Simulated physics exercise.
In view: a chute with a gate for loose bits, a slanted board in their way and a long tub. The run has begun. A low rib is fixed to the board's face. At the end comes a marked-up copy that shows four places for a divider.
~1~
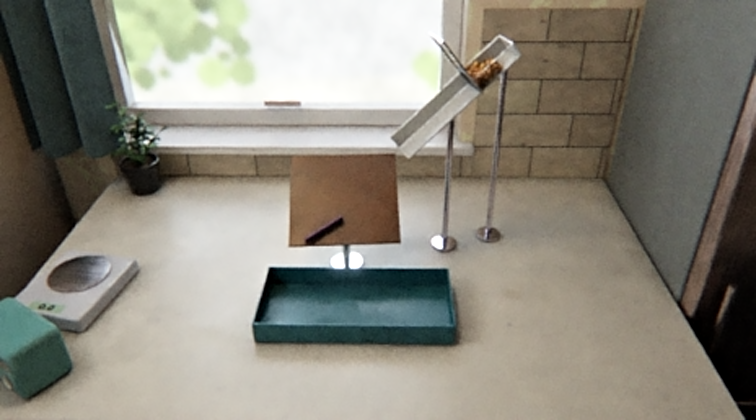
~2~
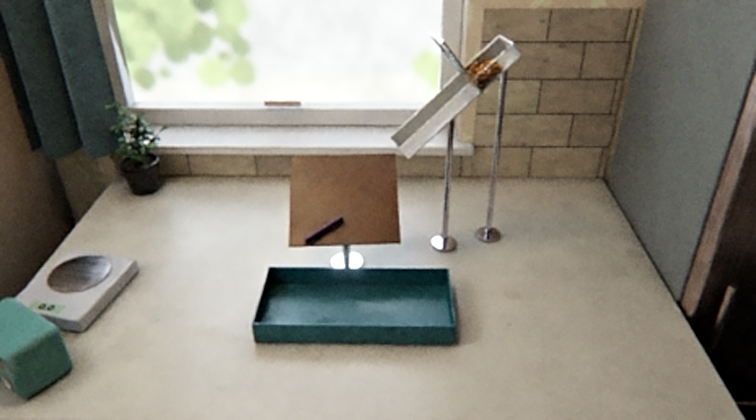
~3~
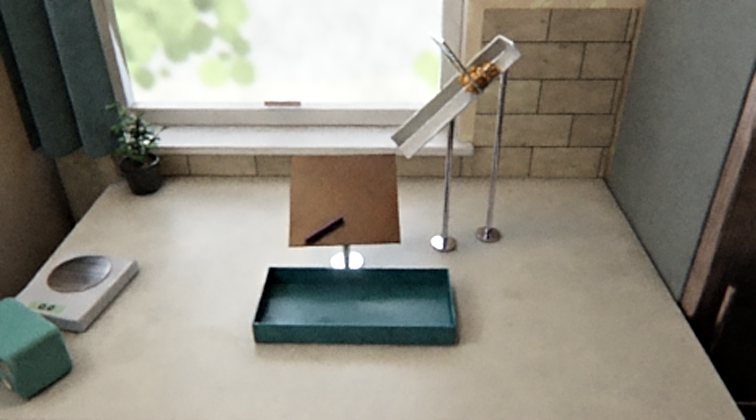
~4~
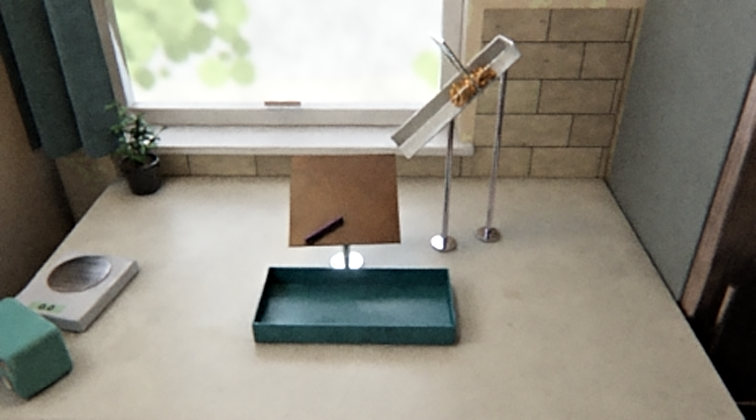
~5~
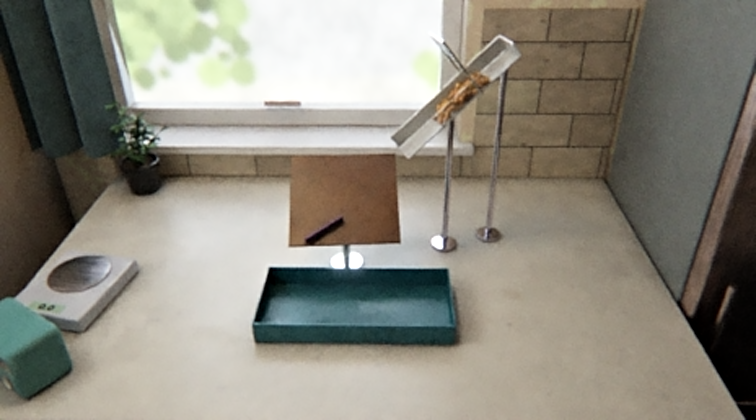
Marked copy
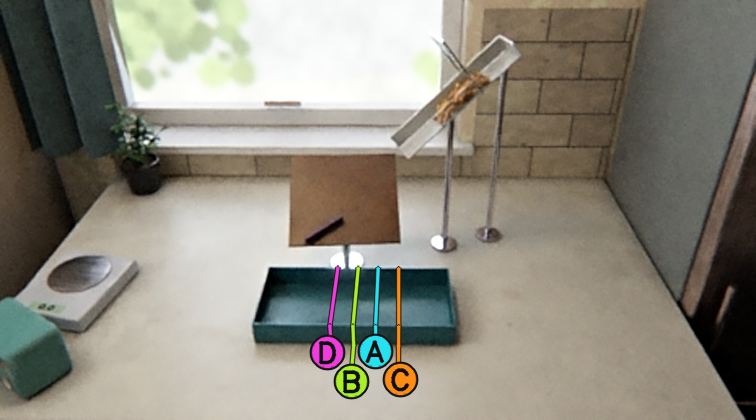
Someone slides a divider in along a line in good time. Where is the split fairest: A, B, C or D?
Take D.
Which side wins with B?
The left side.
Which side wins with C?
Left.
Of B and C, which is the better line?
The answer is B.
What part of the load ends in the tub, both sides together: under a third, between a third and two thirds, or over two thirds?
About that: Between a third and two thirds.
On the marked copy, line A crosses the front rim at (375, 325); line B crosses the front rim at (353, 325); line C crosses the front rim at (398, 325); line D crosses the front rim at (329, 325).
For line A, of what is caught, nearly all on the left of the divider, a small part on the right.
For line B, of what is caught, most on the left of the divider, about a quarter on the right.
For line C, of what is caught, all on the left of the divider, none on the right.
For line D, of what is caught, about half on the left of the divider, about half on the right.
